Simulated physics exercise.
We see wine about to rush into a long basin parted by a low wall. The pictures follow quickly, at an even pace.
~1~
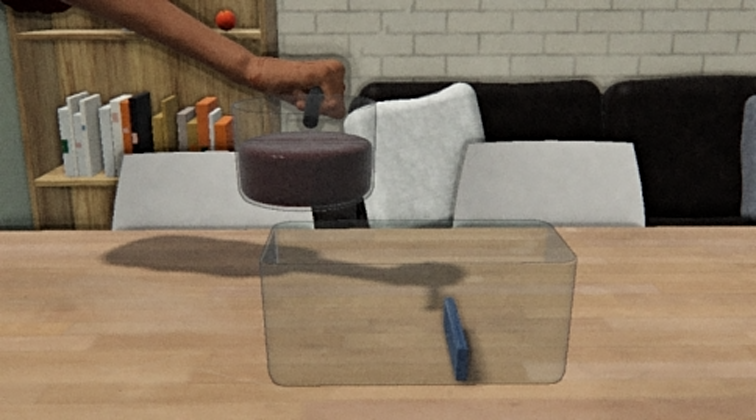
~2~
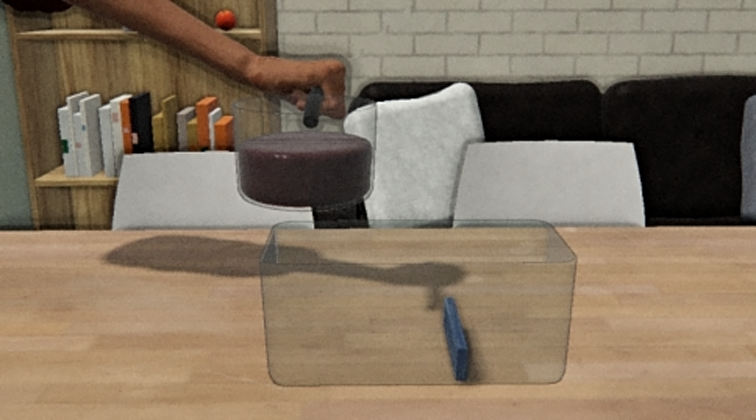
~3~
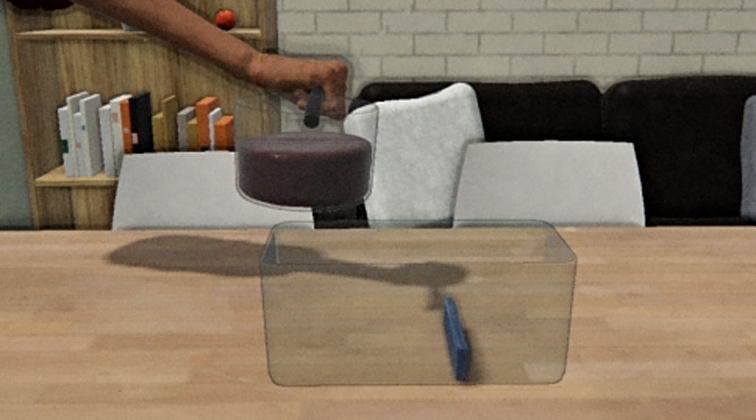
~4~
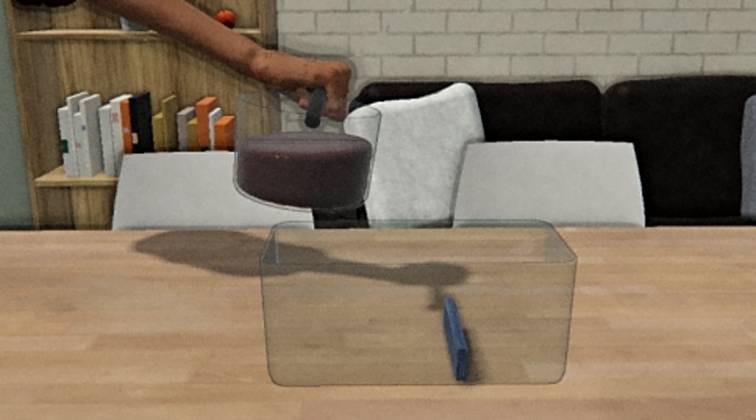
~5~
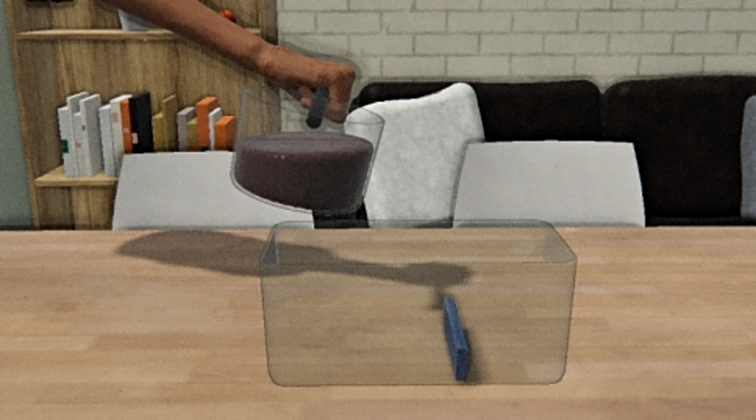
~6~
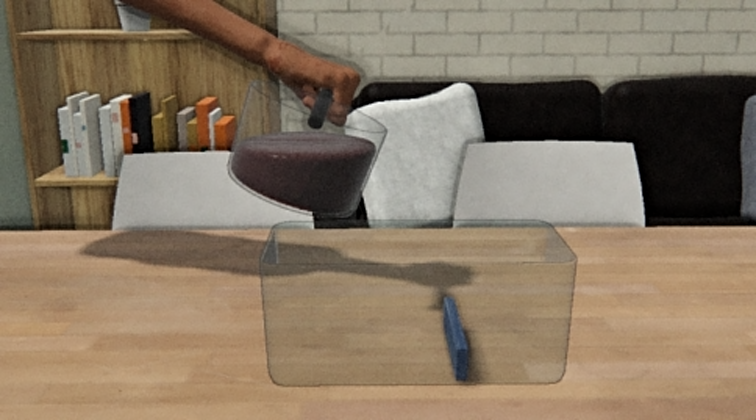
A hand holds a clear container of dark wine above a long basin and slowly tilts it rightward.
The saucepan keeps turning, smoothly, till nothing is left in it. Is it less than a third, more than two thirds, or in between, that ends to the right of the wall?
The share right of the wall is less than a third.
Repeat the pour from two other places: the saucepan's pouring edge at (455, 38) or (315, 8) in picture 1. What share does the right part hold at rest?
First some 65, then 10 per cent.
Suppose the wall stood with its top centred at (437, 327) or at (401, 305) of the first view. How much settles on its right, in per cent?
Roughly 40 per cent, and 85 per cent.
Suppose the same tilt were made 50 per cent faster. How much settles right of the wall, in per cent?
It comes to 10 per cent or so.
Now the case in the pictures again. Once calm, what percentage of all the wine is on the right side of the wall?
It comes to 15 per cent or so.
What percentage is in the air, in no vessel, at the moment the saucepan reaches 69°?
It comes to 20 per cent or so.
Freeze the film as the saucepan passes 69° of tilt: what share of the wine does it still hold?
Roughly 75 in a hundred.
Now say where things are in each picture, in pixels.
It leans 0°; its right rim is at (375, 106); the wine meets the walls at (240, 143) and (372, 142); the long basin's rim runs from (268, 243) to (562, 241); the wall's top is at (455, 322), in the first picture.
It leans 1°; its right rim is at (376, 107); the wine meets the walls at (240, 142) and (372, 142), in the second picture.
It leans 3°; its right rim is at (377, 110); the wine meets the walls at (240, 143) and (373, 142), in the third picture.
It leans 8°; its right rim is at (380, 115); the wine meets the walls at (241, 143) and (373, 143), in the fourth picture.
It leans 13°; its right rim is at (383, 123); the wine meets the walls at (239, 144) and (374, 144), in the fifth picture.
It leans 20°; its right rim is at (386, 132); the wine meets the walls at (236, 143) and (377, 143), in the sixth picture.
A moment on, the saucepan is tipped part way and 74 per cent is still to pour, 7 is left of the wall and 0 right of it.
Next, the saucepan is tipped on its side and 24 per cent is still to pour, 56 is left of the wall and 12 right of it.
Then the saucepan is tipped on its side and 5 per cent is still to pour, 80 is left of the wall and 13 right of it.
Later the saucepan is tipped on its side and 1 per cent is still to pour, 85 is left of the wall and 14 right of it.
In the end 86 per cent lies left of the wall, 14 right of it and 0 outside.
